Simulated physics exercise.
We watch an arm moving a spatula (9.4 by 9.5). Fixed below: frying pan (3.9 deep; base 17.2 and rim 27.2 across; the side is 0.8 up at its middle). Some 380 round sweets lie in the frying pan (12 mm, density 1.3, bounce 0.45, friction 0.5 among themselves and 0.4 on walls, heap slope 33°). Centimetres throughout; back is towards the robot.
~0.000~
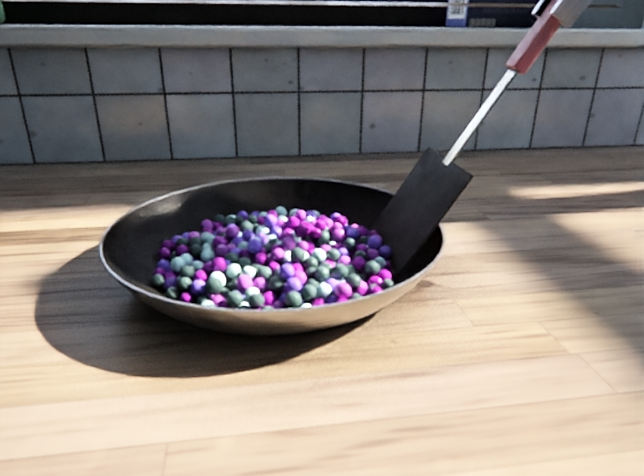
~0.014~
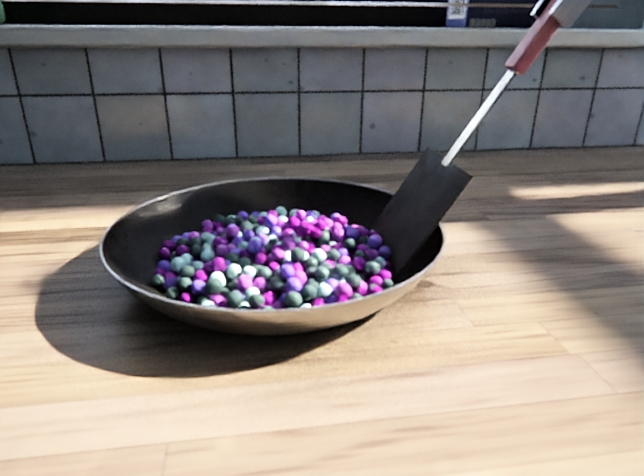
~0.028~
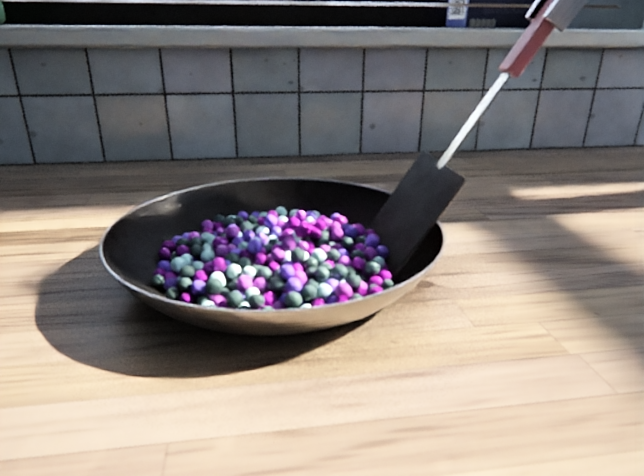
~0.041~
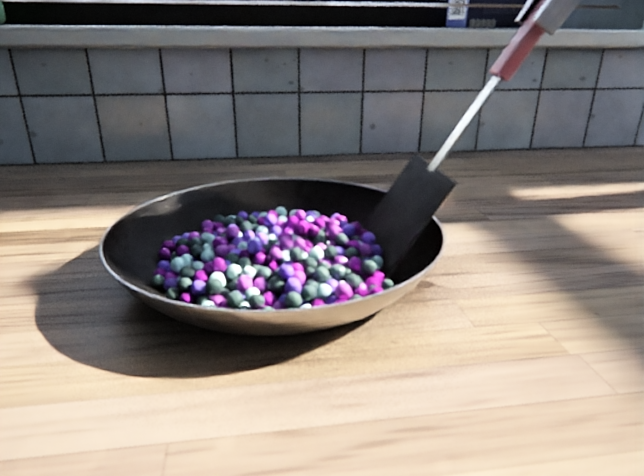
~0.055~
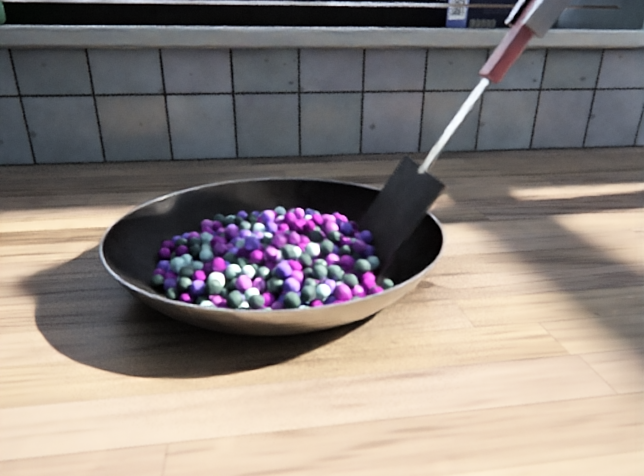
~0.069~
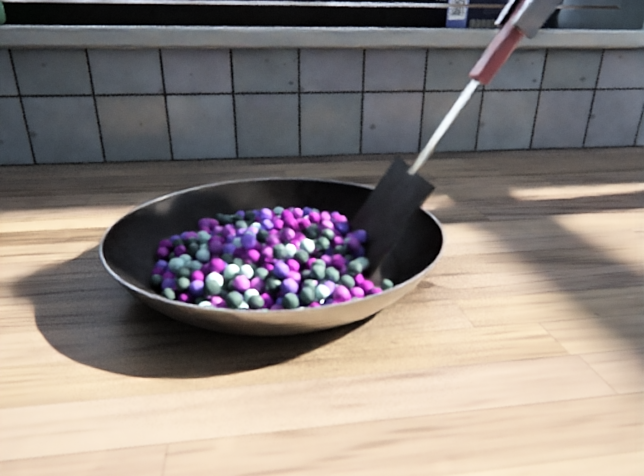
A robot arm, only its grey and dull red end showing at the upper right, holds a dark, flat spatula in a wide pan on a sunlit wooden counter, seen from slightly above before grey tiles. Small round purple, magenta, dark green and pale green sweets are heaped in the pan. The spatula barely moves, then slides slowly left, nudging the nearest sweets, while pan and camera stay still.
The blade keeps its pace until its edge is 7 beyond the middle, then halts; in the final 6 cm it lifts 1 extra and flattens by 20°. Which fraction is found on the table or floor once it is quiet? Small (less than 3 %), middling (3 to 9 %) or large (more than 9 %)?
Share on the table or floor: Small (less than 3 %).
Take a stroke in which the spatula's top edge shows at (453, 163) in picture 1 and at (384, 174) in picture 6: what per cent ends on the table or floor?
About 10 per cent.
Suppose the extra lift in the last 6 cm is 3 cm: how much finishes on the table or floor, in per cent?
Some 0 per cent.
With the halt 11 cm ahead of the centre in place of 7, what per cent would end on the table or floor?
Then about 35 per cent.
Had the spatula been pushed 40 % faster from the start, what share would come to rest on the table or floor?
Then about 5 per cent.
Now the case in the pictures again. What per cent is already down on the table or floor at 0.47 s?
About 0 per cent.
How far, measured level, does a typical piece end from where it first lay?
About 5 cm.
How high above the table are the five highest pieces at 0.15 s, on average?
About 4 cm.
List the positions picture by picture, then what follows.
The first picture shows the spatula top edge at (449, 160), sloping 57°; upper third of the load around (288, 246), from x 160 to 385, top at y 210; 379 in the frying pan.
The second picture shows the spatula top edge at (448, 160), sloping 57°; upper third of the load around (290, 246), from x 160 to 385, top at y 215.
The third picture shows the spatula top edge at (443, 163), sloping 57°; upper third of the load around (293, 245), from x 160 to 390, top at y 215.
The fourth picture shows the spatula top edge at (434, 166), sloping 57°; upper third of the load around (296, 244), from x 160 to 390, top at y 215.
The fifth picture shows the spatula top edge at (424, 169), sloping 57°; upper third of the load around (291, 242), from x 160 to 385, top at y 215.
The sixth picture shows the spatula top edge at (415, 170), sloping 57°; upper third of the load around (287, 242), from x 155 to 385, top at y 215; 379 in the frying pan.
After 0.15 s, sloping 57°, highest piece 4 above the table; 379 in the frying pan.
After 0.23 s, sloping 49°, highest piece 5 above the table; 379 in the frying pan.
After 0.47 s, sloping 37°, highest piece 5 above the table; 376 in the frying pan, 3 on the table or floor.
After 1.52 s, sloping 37°, highest piece 5 above the table; 376 in the frying pan, 3 on the table or floor.
In the end, 376 in the frying pan, 3 on the table or floor. That is 1 % on the table or floor.
